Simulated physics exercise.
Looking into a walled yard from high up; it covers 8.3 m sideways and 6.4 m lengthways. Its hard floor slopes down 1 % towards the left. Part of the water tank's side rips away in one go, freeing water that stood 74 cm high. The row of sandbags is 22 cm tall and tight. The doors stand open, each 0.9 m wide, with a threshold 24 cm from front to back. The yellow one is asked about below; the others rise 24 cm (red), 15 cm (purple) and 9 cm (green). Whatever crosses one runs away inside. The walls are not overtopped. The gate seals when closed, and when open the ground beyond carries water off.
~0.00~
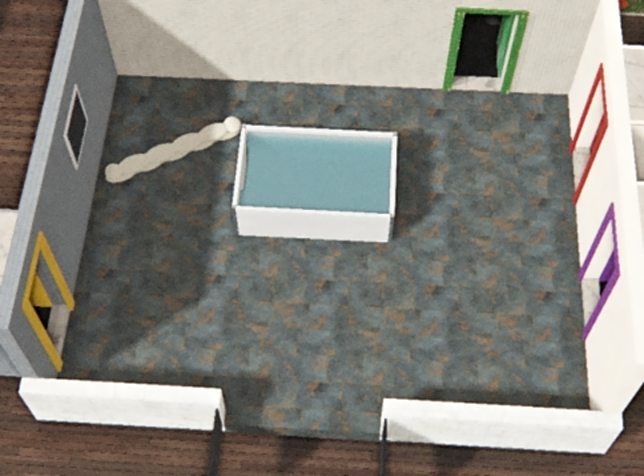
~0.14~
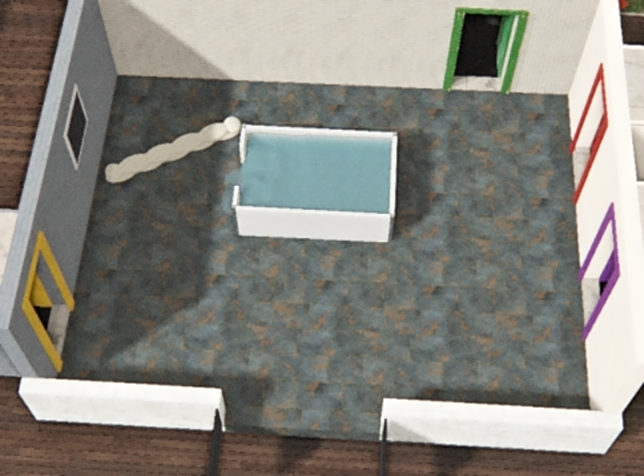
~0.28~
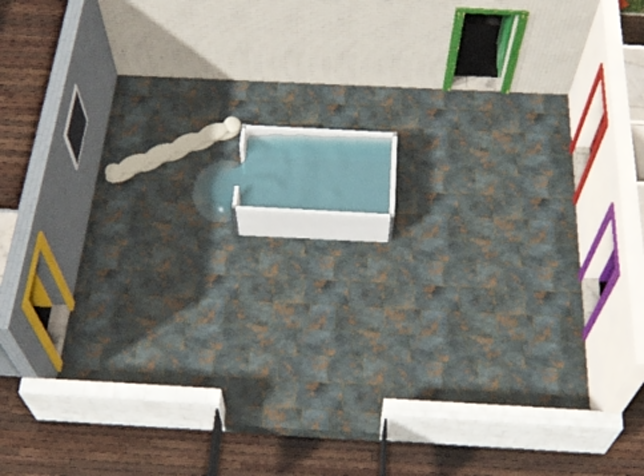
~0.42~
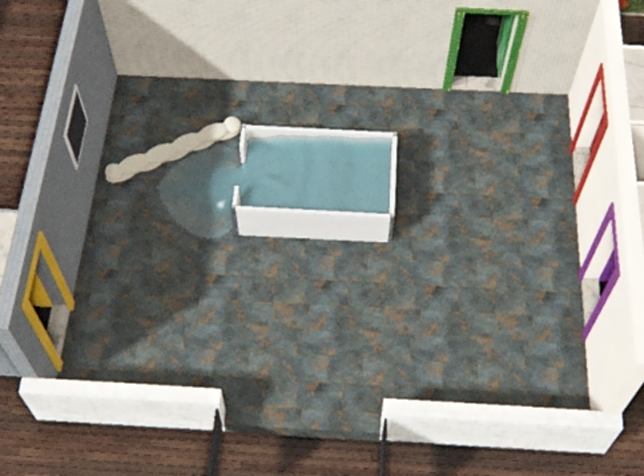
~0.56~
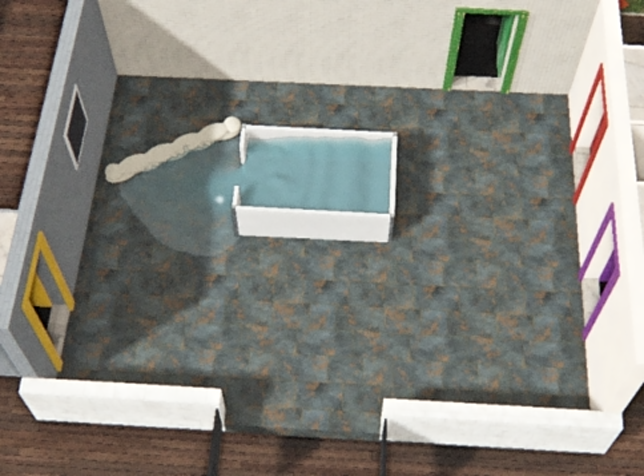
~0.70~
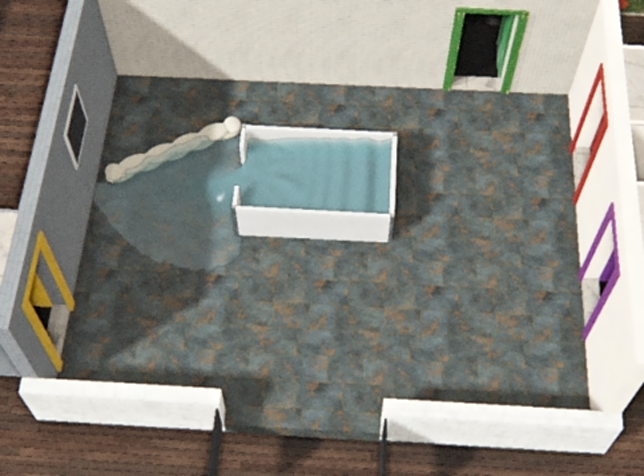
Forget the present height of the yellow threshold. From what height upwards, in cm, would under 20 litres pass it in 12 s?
Close to 14.5 cm is just enough.
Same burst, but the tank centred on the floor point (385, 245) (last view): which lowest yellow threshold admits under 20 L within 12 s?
About 17 cm.
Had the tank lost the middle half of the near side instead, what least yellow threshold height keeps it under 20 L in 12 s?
About 9.5 cm.
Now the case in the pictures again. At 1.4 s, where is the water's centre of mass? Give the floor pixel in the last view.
Near (274, 197).
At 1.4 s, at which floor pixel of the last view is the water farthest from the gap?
Near (74, 296).
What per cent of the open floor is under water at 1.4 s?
Some 15 per cent of it.
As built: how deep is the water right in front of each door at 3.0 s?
Depths in cm: Red 0, purple 0, green 0, yellow 12.
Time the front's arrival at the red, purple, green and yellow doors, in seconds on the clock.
Red 9.5 s, purple 7.0 s, green 7.0 s, yellow 1.6 s.
After 1.4 s water covers 15 % of the floor, deepest (44 cm) near (91, 211); it has not reached the yellow door.
After 3.0 s water covers 25 % of the floor, deepest (38 cm) near (55, 389); 12 cm at the yellow door, 0 litres in over its 22 cm threshold.
After 12.0 s water covers 95 % of the floor, deepest (11 cm) near (53, 400); 11 cm at the yellow door, 1 litre in over its 22 cm threshold.
At the yellow door as built, the water arrived by 1.6 s and peaked near 15 cm at 8.8 s.
Run again over the same 12 s with other heights there, 34 litres in over 12.5 cm, 9 litres over 17 cm. The limit of 20 litres is kept from about 14.5 cm up.
